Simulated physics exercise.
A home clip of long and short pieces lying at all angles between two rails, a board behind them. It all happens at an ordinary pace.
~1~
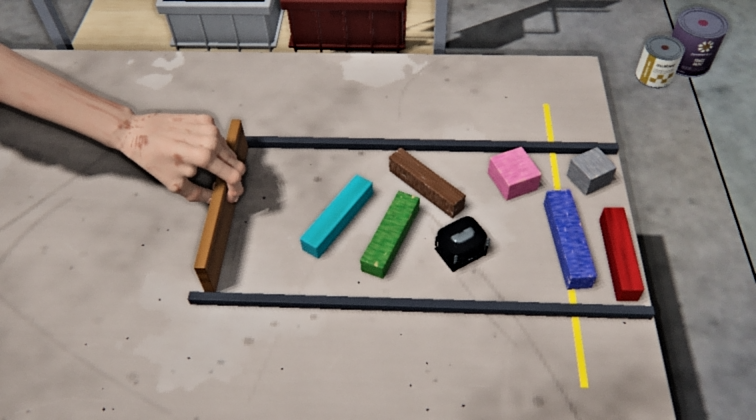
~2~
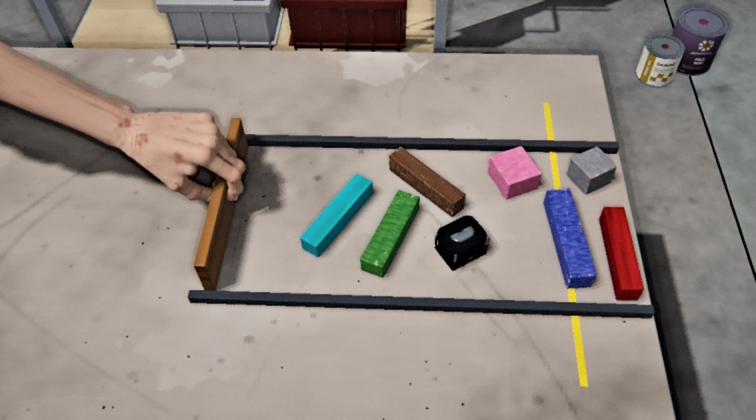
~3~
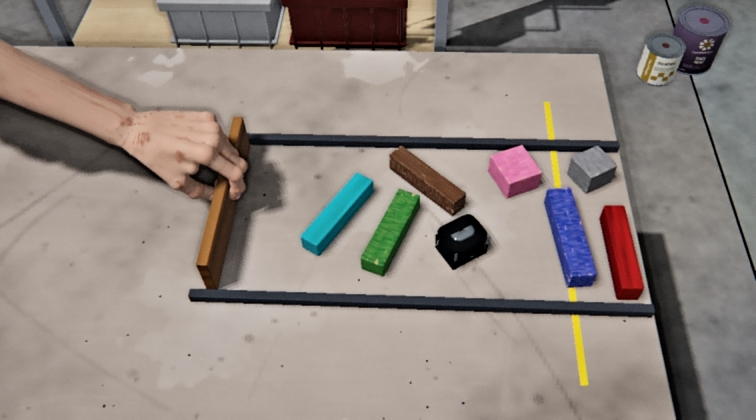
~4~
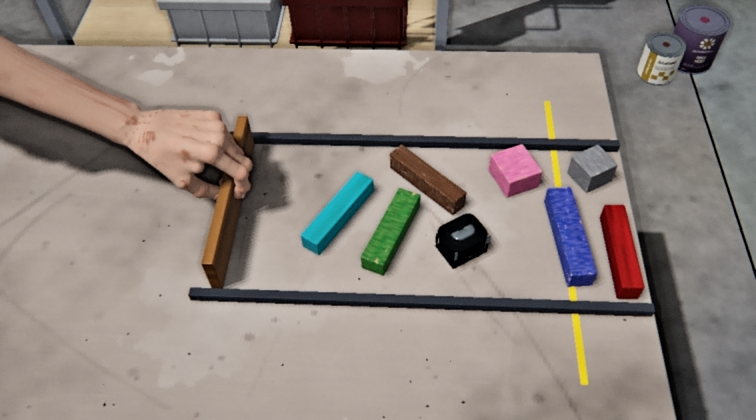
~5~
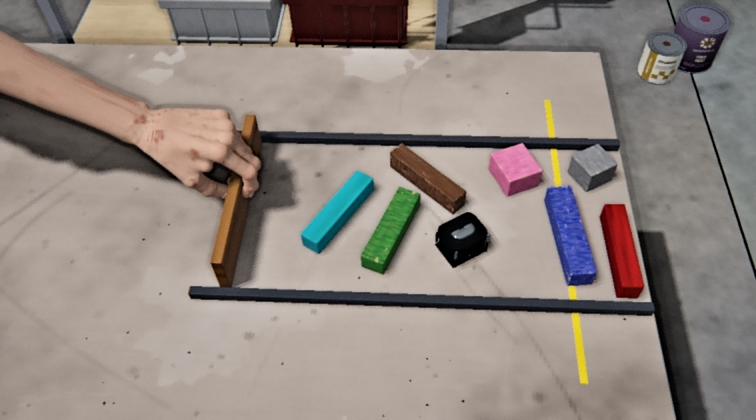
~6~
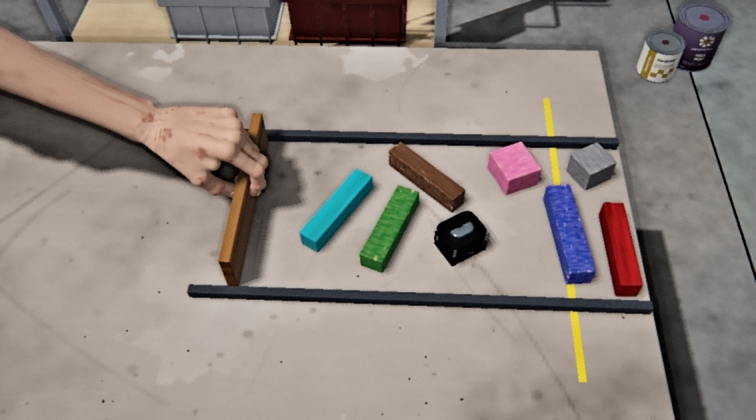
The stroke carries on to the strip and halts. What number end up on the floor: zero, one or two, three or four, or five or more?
The number that fall off is three or four.
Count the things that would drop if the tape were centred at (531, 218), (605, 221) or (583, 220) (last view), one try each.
In that order 1, 7 and 4.
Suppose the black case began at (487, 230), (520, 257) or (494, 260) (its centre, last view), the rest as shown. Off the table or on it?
In that order, it survives; remains up; does not fall.
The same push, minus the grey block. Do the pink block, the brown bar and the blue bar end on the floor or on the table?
The pink block does not fall, the brown bar survives, the blue bar falls.
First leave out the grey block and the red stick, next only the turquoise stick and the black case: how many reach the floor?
1 in the first case, 1 in the second.
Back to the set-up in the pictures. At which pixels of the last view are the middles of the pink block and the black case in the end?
About (605, 162), and the other about (640, 253).
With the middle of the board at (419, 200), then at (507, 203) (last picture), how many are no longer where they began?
The counts are 4 and 8.
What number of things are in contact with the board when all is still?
2 of them.
Early on, none off yet; red stick at rest near (619, 248); grey block at rest near (591, 166); blue bar at rest near (568, 233).
A while later, none off yet; red stick travelled a little near (634, 249); grey block moving near (597, 165); blue bar travelled a little near (607, 232).
Finally, the number that fall off is three or four; lost, blue bar, grey block and red stick.
